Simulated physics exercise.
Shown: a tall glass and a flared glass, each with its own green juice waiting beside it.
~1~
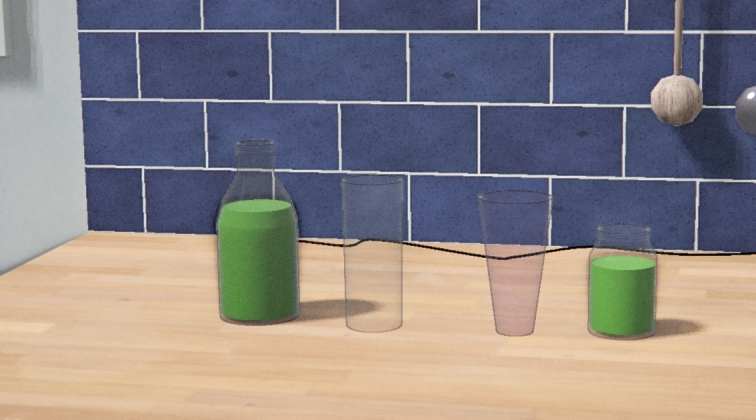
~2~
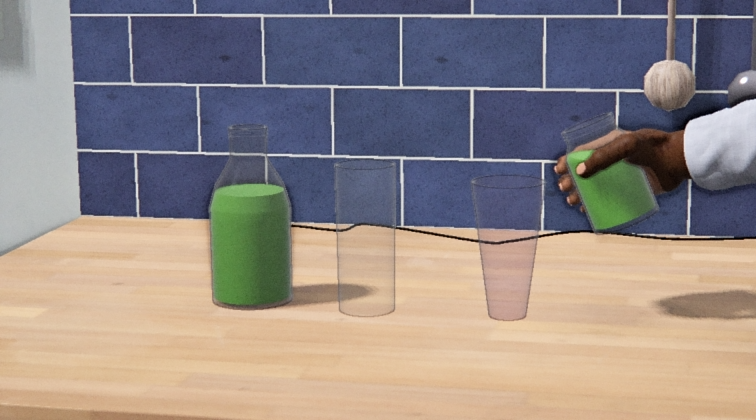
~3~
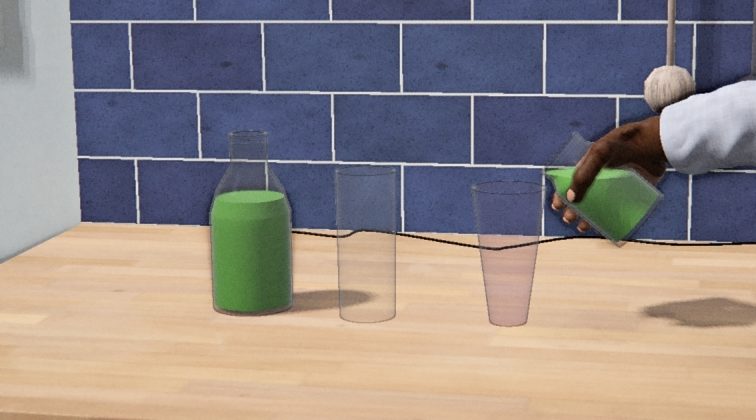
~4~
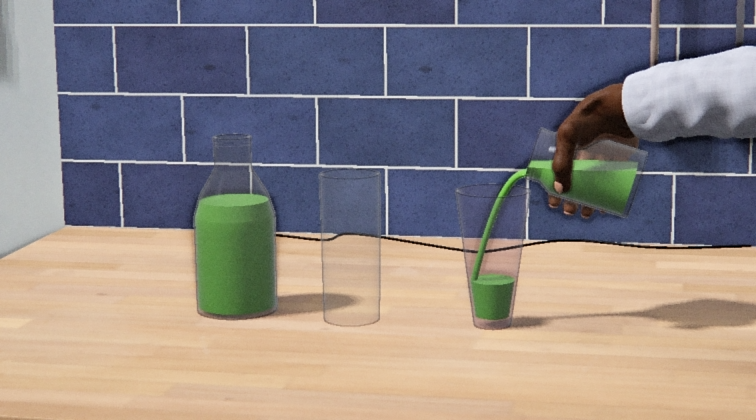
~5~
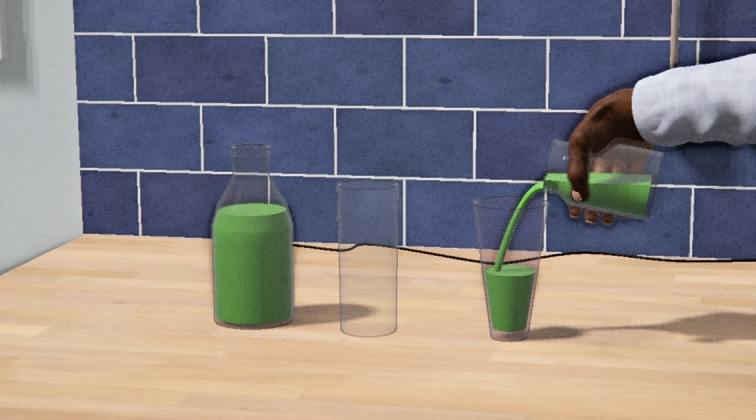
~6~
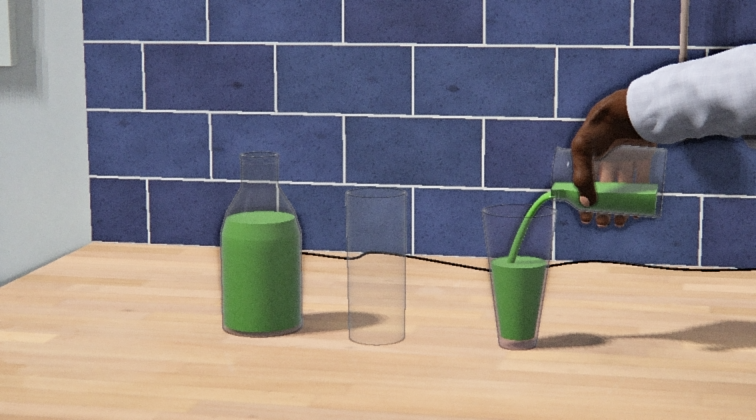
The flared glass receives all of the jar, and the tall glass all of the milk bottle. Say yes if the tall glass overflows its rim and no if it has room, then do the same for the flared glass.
My prediction: The tall glass is going to get more than it can take, the flared glass is going to accept every drop.
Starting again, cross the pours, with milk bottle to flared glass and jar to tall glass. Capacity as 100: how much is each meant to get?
Respectively 200 and 60 percent.
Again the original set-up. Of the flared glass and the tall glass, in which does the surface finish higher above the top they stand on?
That would be in the tall glass on the left.
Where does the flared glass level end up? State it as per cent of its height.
About 80%.
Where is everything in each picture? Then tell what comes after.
In the first frame, before the pour; jar (622, 277) about two thirds full; milk bottle (257, 227) about two thirds full; flared glass (515, 259) empty; tall glass (373, 250) empty.
In the second frame, the jar is on its way; jar (606, 169) tipped 25° with all of its load; flared glass (508, 244) empty.
In the third frame, the green juice nears the lip; jar (597, 184) tipped 50° with all of its load; flared glass (509, 250) empty.
In the fourth frame, pouring; jar (582, 168) tipped 75° with about three quarters of its load; flared glass about a quarter full, surface at (493, 281).
In the fifth frame, pouring; jar (599, 175) tipped 80° with about two thirds of its load; tall glass (368, 255) empty.
In the sixth frame, pouring; jar (605, 178) tipped 85° with about half of its load; milk bottle about two thirds full, surface at (261, 218); flared glass about two thirds full, surface at (519, 264); tall glass (377, 263) empty.
A moment on, the flared glass is about three quarters full.
When it is over, the tall glass is full to the brim and overflowed; the flared glass is about three quarters full.
